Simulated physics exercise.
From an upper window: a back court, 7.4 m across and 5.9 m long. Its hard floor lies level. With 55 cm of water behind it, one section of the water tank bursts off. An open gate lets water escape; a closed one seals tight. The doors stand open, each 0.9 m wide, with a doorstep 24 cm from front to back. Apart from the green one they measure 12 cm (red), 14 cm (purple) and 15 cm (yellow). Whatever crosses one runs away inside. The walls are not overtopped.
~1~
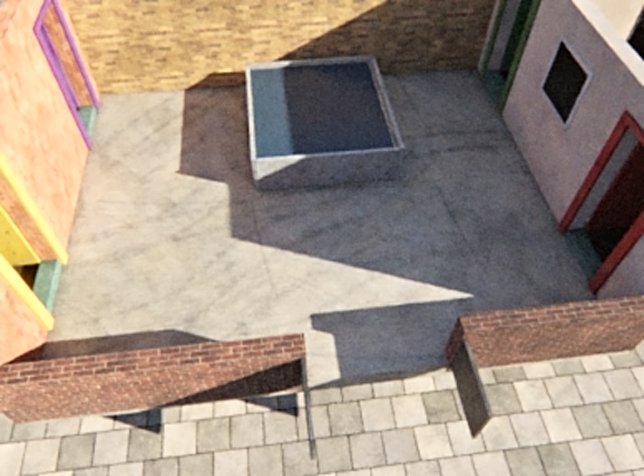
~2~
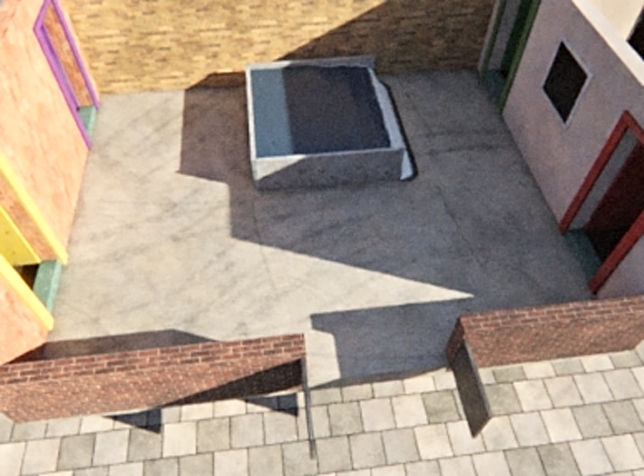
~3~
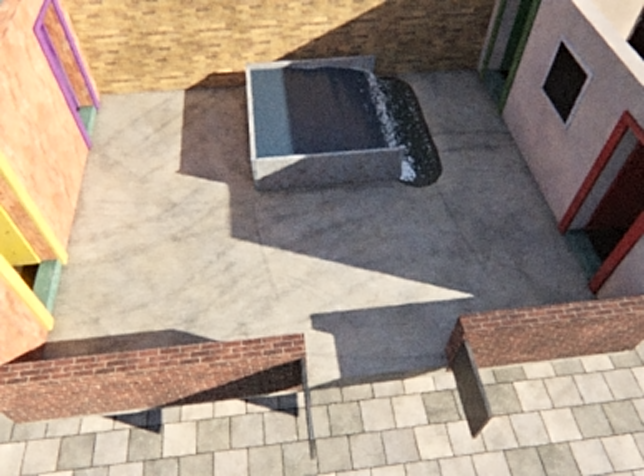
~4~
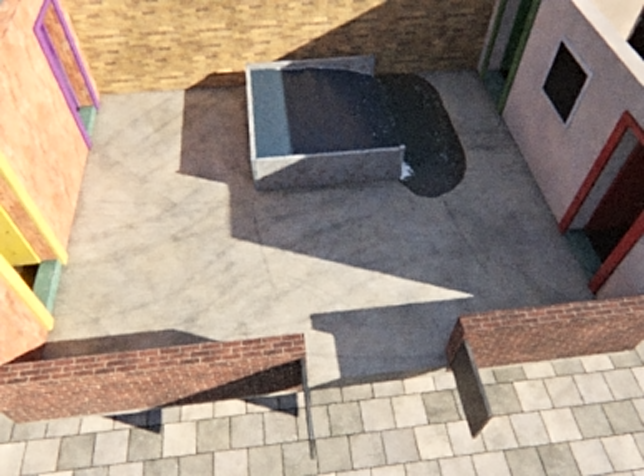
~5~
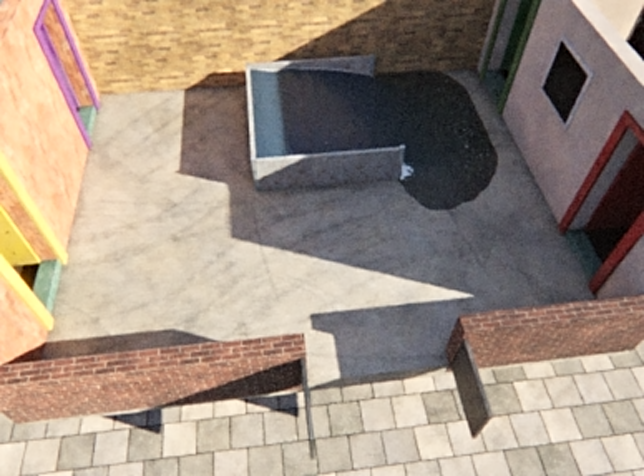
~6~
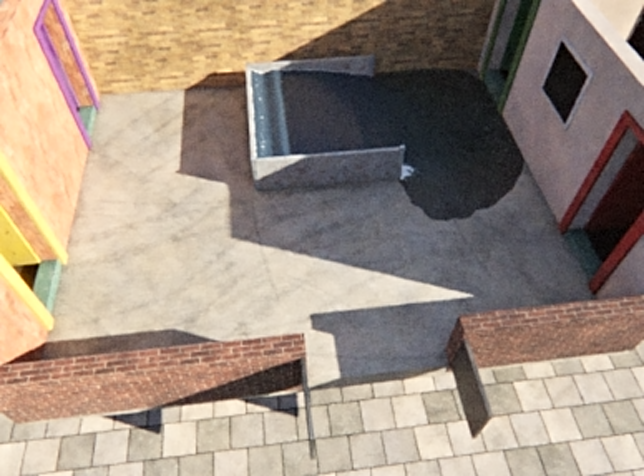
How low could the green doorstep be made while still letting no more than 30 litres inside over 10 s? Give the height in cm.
Some 32 cm above the ground.
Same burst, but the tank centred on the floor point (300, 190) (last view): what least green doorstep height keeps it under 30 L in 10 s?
About 19 cm.
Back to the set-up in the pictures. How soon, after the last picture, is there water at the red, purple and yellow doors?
Red 1.0 s, purple 4.5 s, yellow 6.0 s.
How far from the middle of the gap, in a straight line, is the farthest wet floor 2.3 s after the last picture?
About 4.8 m.
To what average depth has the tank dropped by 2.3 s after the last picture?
Roughly 15 cm on average.
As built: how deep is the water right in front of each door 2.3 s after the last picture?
Depths in cm: Red 12, green 32, purple 0, yellow 0.
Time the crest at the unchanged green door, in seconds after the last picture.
Near 1.4 s.
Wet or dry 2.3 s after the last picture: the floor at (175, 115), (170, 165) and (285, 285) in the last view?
In that order: Still dry, dry, dry.
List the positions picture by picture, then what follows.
The water tank at (319, 107) is whole and still, 55 cm deep; the green door at (506, 48) is dry, in the first picture.
Water pours out at (382, 118) and has run 0.3 m, to (413, 174); about 8 cm deep outside, 55 cm at the back, in the second picture.
Water pours out at (382, 120) and has run 0.7 m, to (437, 172); about 11 cm deep outside, 55 cm at the back, in the third picture.
Water pours out at (382, 121) and has run 1.2 m, to (461, 159); about 9 cm deep outside, 55 cm at the back, in the fourth picture.
The front is at (492, 157), 1.7 m from the gap at (382, 121); 5.2 m2 of floor is wet, 55 cm left at the back, in the fifth picture.
The front is at (519, 149), 2.3 m from the gap at (382, 121); 7.0 m2 of floor is wet, 51 cm left at the back; water is at the green door at (506, 48), in the sixth picture.
Then, 0.7 s after the last picture water covers 25 % of the floor, deepest (40 cm) near (470, 73); 36 cm at the green door, 6 litres in over its 25 cm doorstep.
Then, 2.3 s after the last picture water covers 30 % of the floor, deepest (33 cm) near (479, 72); 32 cm at the green door, 92 litres in over its 25 cm doorstep.
Then, 9.3 s after the last picture water covers 90 % of the floor, deepest (15 cm) near (485, 83); 12 cm at the green door, 104 litres in over its 25 cm doorstep.
At the green door as built, the water peaked near 41 cm, 1.3 s after the last picture.
With a doorstep of 26 cm, 89 litres would have come in within the 10 s; with 35.5 cm, 13 litres. So under 30 litres takes about 32 cm.
